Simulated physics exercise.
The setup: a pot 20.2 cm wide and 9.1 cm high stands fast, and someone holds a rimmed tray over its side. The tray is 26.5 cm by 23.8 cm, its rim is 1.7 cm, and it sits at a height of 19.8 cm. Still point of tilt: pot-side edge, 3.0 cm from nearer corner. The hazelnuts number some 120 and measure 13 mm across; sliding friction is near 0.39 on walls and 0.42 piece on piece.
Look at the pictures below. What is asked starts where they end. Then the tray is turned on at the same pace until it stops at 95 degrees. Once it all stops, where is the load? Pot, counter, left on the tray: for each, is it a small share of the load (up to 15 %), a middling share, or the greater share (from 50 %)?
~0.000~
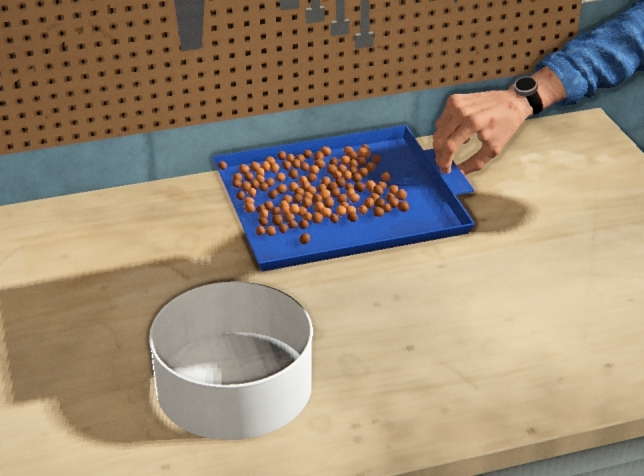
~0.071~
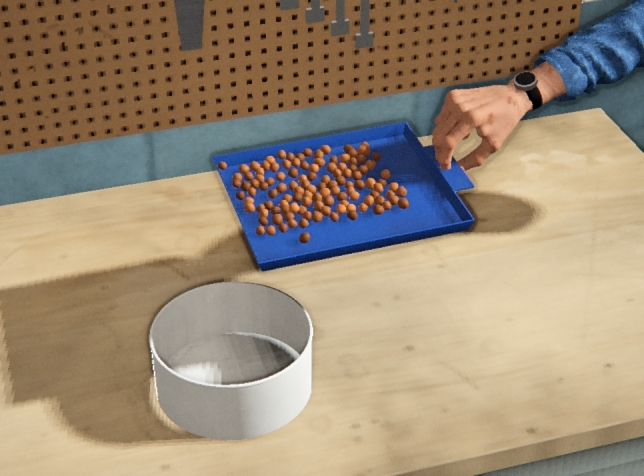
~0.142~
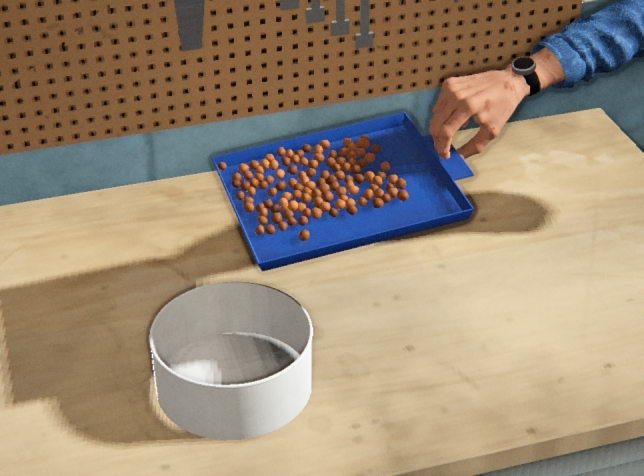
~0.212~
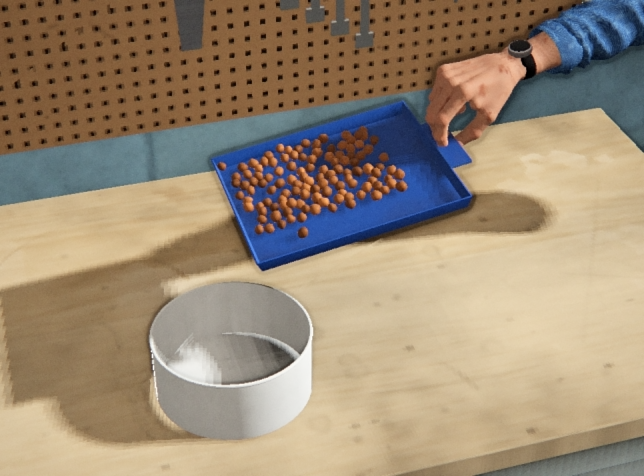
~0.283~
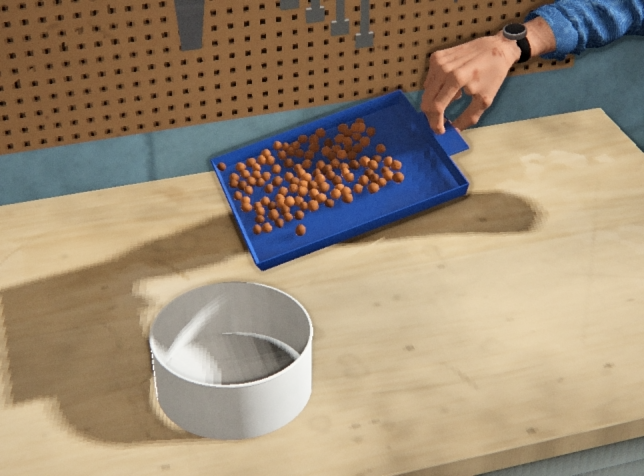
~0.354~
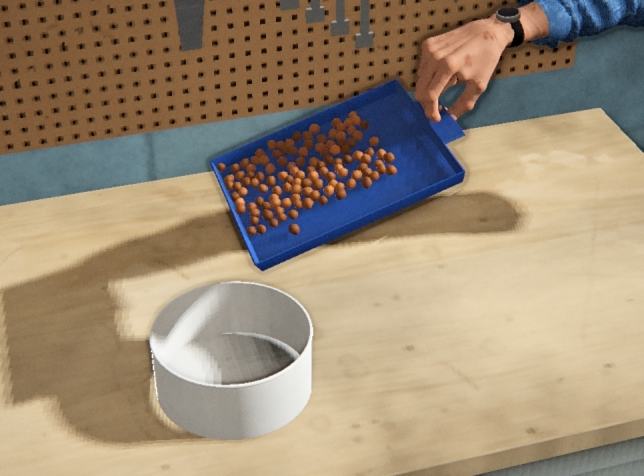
Pot: A middling share, counter: The greater share, left on the tray: A small share.
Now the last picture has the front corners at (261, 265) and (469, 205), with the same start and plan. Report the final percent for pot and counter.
In the pot: 85 per cent; on the counter: 15 per cent.
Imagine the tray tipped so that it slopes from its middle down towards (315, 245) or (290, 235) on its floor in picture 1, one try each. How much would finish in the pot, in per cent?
The share comes to about 80 in a hundred, then about 100 in a hundred.
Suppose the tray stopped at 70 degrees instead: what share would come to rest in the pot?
It would be near 15 per cent.
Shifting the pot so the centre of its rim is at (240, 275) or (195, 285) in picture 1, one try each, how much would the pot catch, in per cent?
Around 70 per cent, then around 80 per cent.
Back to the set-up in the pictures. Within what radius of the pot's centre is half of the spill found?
Distance: Around 20 cm.
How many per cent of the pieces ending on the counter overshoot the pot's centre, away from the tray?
That works out to about 80 percent.
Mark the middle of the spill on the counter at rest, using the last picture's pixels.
At about (168, 307).
After 0.97 s, tilt 54 degrees; the tray holds 100 %, the pot 0 %.
After 1.39 s, tilt 78 degrees; the tray holds 65 %, the pot 5 %.
Then, at 1.88 s, tilt 95 degrees; the tray holds 0 %, the pot 35 %.
By 2.7 s all is still; pot 40 %, counter 60 %, tray 0 %.
